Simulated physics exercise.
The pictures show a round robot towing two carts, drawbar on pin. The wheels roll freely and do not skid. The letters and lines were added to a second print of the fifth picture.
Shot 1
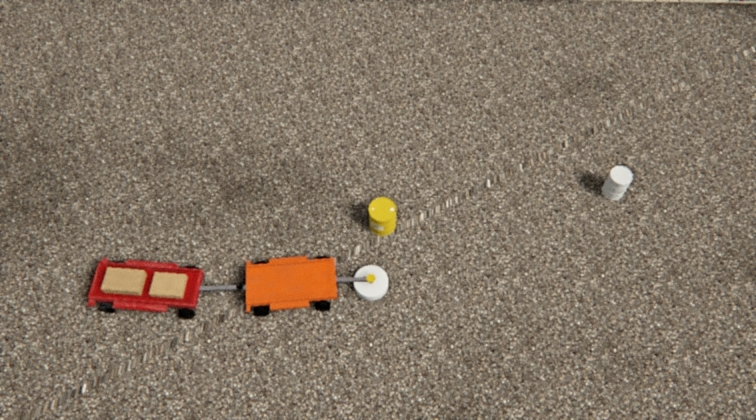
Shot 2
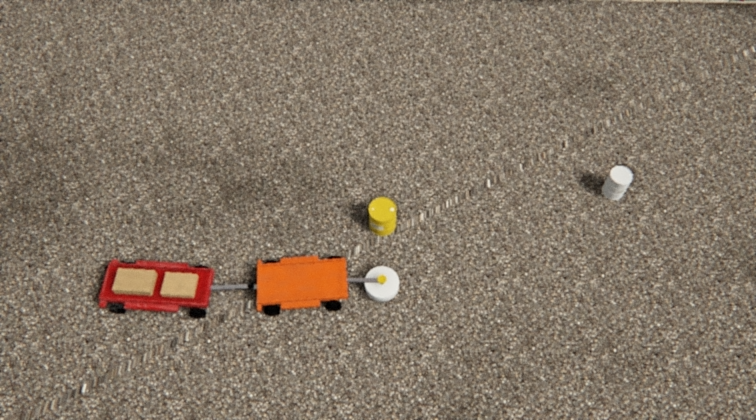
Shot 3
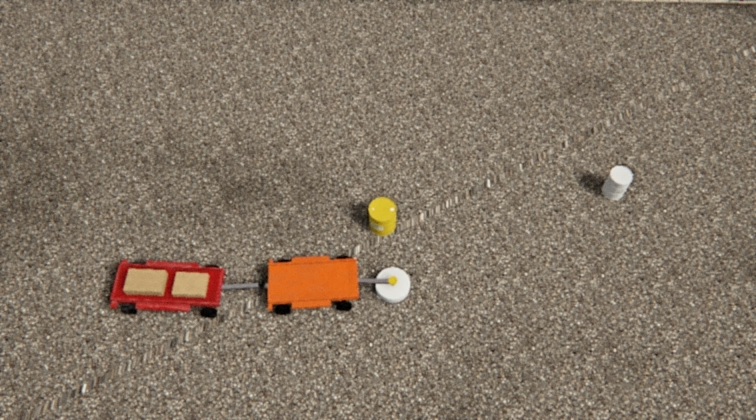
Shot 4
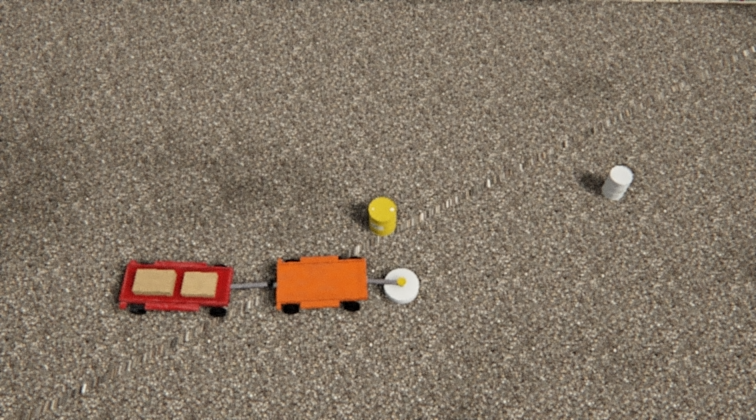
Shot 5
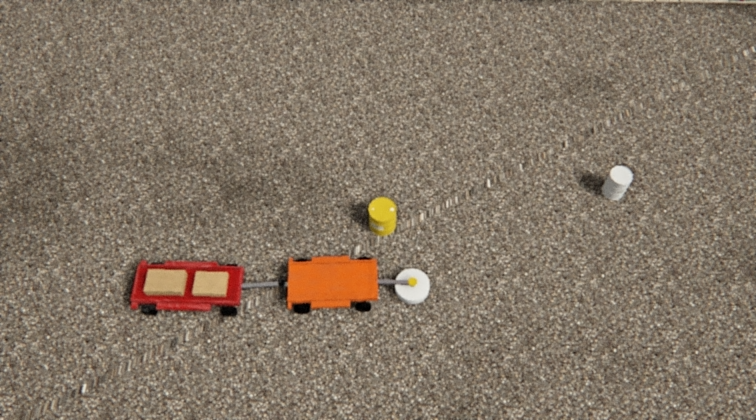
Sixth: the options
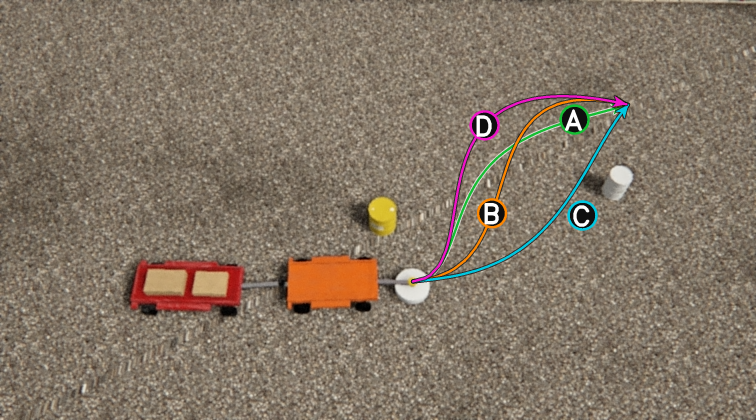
On a speckled, gravelly surface, a round white robot at the lower left of centre tows an orange cart and a red cart carrying two tan blocks. The linked train moves slowly a short way right, the robot passing below a yellow keg, while a white keg stands still farther right.
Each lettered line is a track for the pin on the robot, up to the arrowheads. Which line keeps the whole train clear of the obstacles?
Everything gets past on B.
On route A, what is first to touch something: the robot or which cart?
It is the red cart.
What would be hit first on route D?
The yellow keg.
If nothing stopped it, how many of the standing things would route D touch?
One.
On the marked copy, A from (413, 281) via (496, 159) to (625, 106); B from (413, 281) via (509, 161) to (628, 105); C from (413, 281) via (559, 212) to (628, 105); D from (413, 281) via (476, 137) to (626, 104).
With B. Early on, robot (493, 210), last cart (309, 281).
Further on, robot (535, 121), last cart (419, 245).
At the end, robot (626, 110), last cart (481, 189); nothing has been touched.
As for the rest, A meets the yellow keg; C meets the white keg; D meets the yellow keg.
